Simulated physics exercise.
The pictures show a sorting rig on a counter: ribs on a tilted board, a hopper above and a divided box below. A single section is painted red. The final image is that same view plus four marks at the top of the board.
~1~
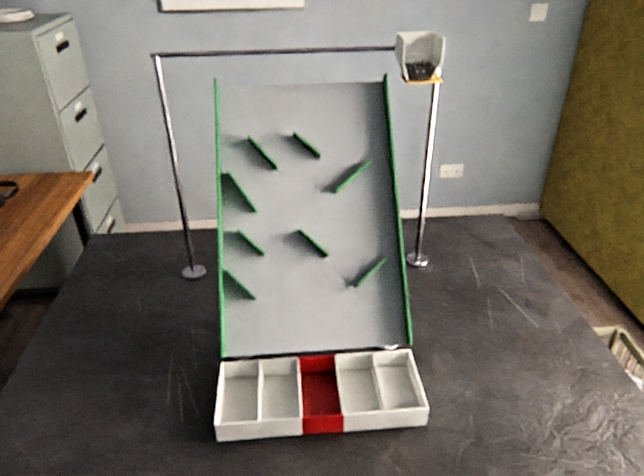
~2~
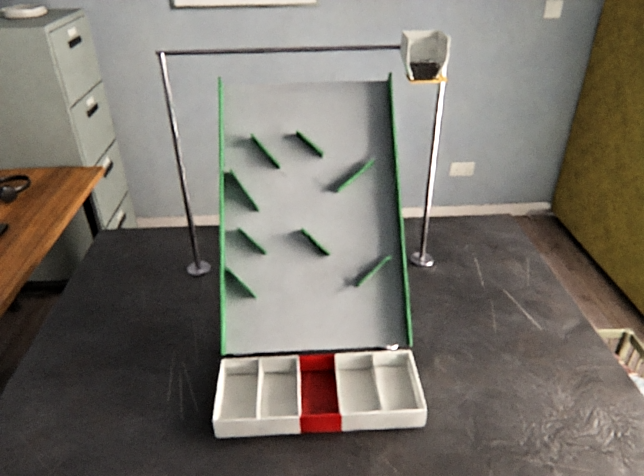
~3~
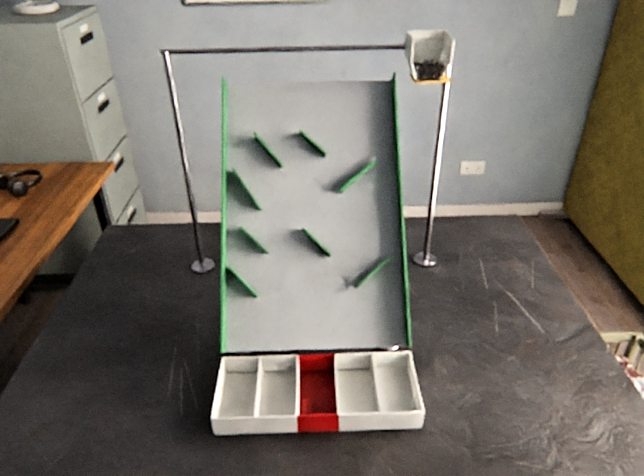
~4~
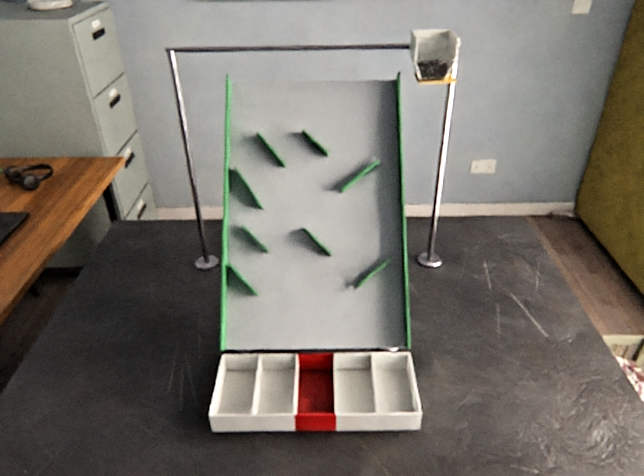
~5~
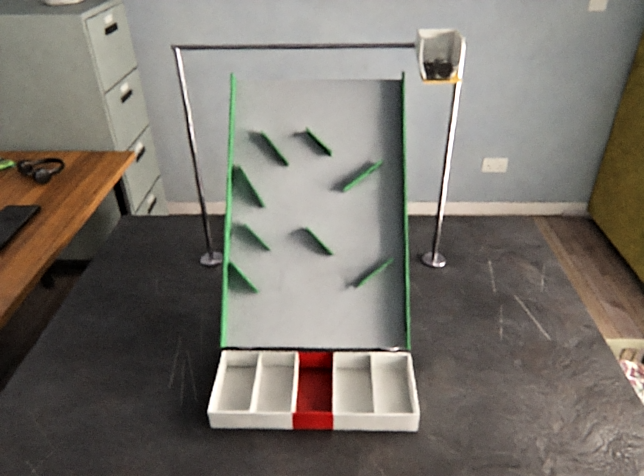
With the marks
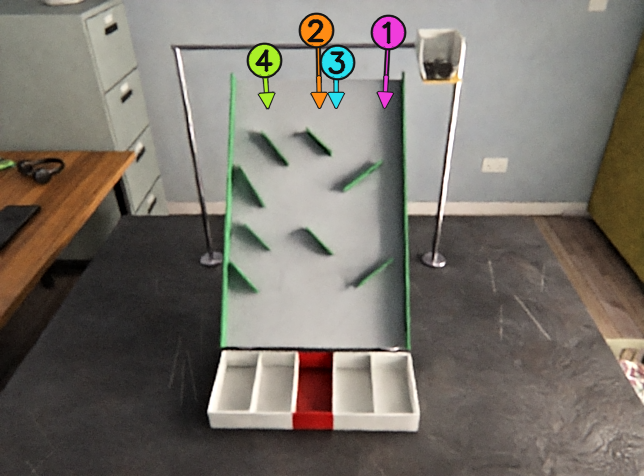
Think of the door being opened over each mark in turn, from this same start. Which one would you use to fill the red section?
4 beats the others.
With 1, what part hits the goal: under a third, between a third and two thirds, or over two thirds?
Under a third.
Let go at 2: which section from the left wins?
The fourth from the left.
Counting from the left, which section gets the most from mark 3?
It is the fourth one.
On the marked copy, mark 1 meets the board at (384, 102); mark 2 meets the board at (319, 102); mark 3 meets the board at (336, 102); mark 4 meets the board at (267, 102).
With 1, about a tenth in the red section, the larger part in other sections.
With 2, about a tenth in the red section, the larger part in other sections, about a tenth held on the board, just a few outside the box.
With 3, about a tenth in the red section, the larger part in other sections, about a tenth held on the board.
With 4, roughly a third in the red section, roughly two thirds in other sections.
